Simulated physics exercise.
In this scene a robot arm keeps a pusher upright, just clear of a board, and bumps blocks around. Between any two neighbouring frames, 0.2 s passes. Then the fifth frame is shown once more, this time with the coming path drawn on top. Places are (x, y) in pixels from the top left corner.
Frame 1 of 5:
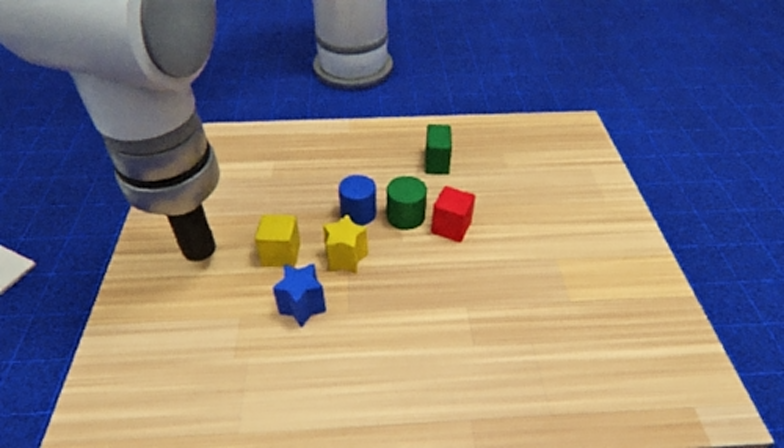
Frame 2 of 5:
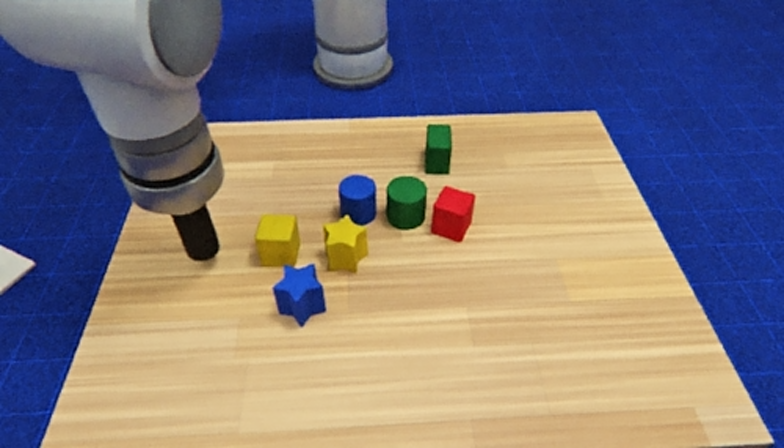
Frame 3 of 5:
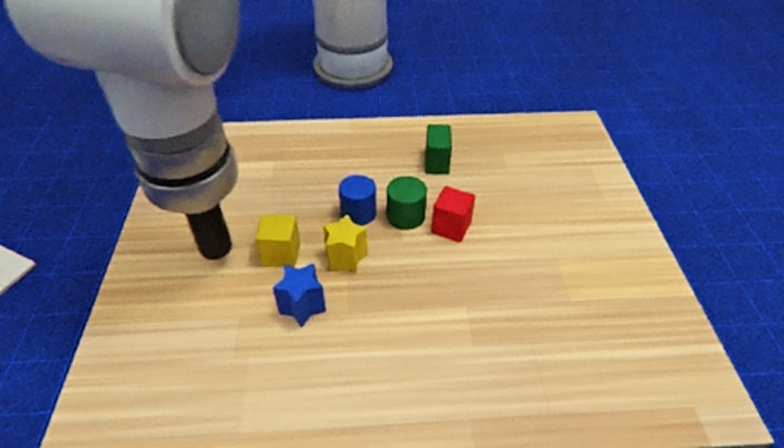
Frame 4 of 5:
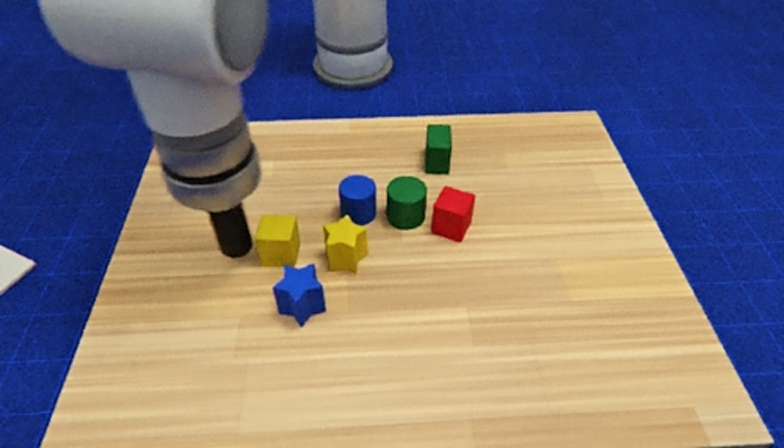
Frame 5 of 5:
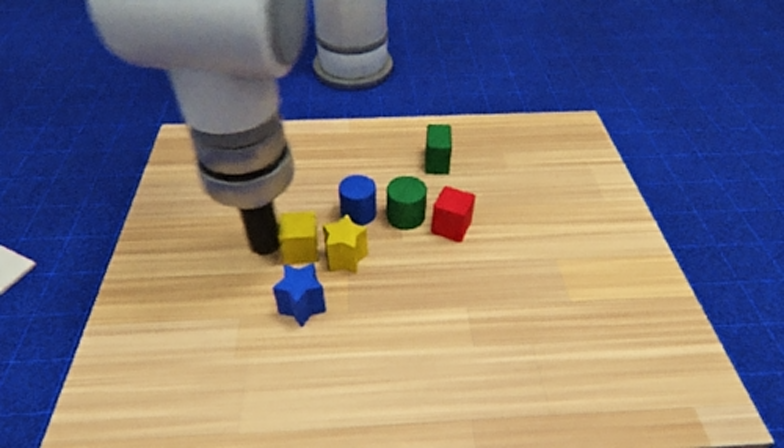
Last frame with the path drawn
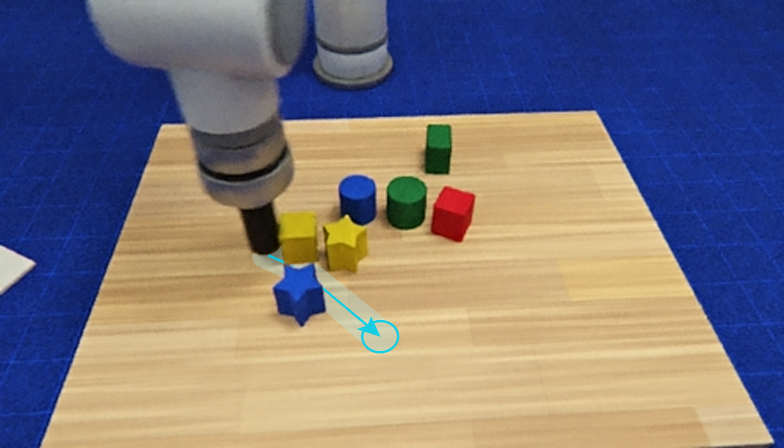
To begin with, a robot arm holds its dark tip just left of a yellow cube on a wooden board scattered with blue, green, red and yellow blocks. The tip moves right, slowly at first, then reaches the cube and pushes it a short way right, up close to the yellow star.
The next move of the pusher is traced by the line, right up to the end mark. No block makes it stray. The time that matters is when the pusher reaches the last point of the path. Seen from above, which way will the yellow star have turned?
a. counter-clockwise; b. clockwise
I choose b.
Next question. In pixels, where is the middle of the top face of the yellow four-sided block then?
Most likely (318, 223).
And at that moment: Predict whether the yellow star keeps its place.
That block ends up displaced.
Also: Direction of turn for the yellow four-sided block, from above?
Answer: Against the clock.
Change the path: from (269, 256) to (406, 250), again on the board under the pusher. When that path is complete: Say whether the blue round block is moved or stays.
At the moment the path ends, the blue round block no longer stands where it did.
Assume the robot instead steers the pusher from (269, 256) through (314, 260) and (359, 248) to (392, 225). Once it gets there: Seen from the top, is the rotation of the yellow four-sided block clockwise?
No
The line goes from (269, 256) via (325, 290), ending at (380, 336).
On the path given first. One third of the way, pusher (306, 265); yellow four-sided block (318, 223), turned 45° anticlockwise; yellow star (355, 227), turned 35° clockwise.
Two thirds of the way, pusher (341, 294); yellow four-sided block (318, 223), turned 45° anticlockwise; blue star (306, 294), turned 55° clockwise; yellow star (355, 227), turned 35° clockwise.
At the end, pusher (380, 326); yellow four-sided block (318, 223), turned 45° anticlockwise; blue star (306, 294), turned 60° clockwise; yellow star (355, 227), turned 35° clockwise.
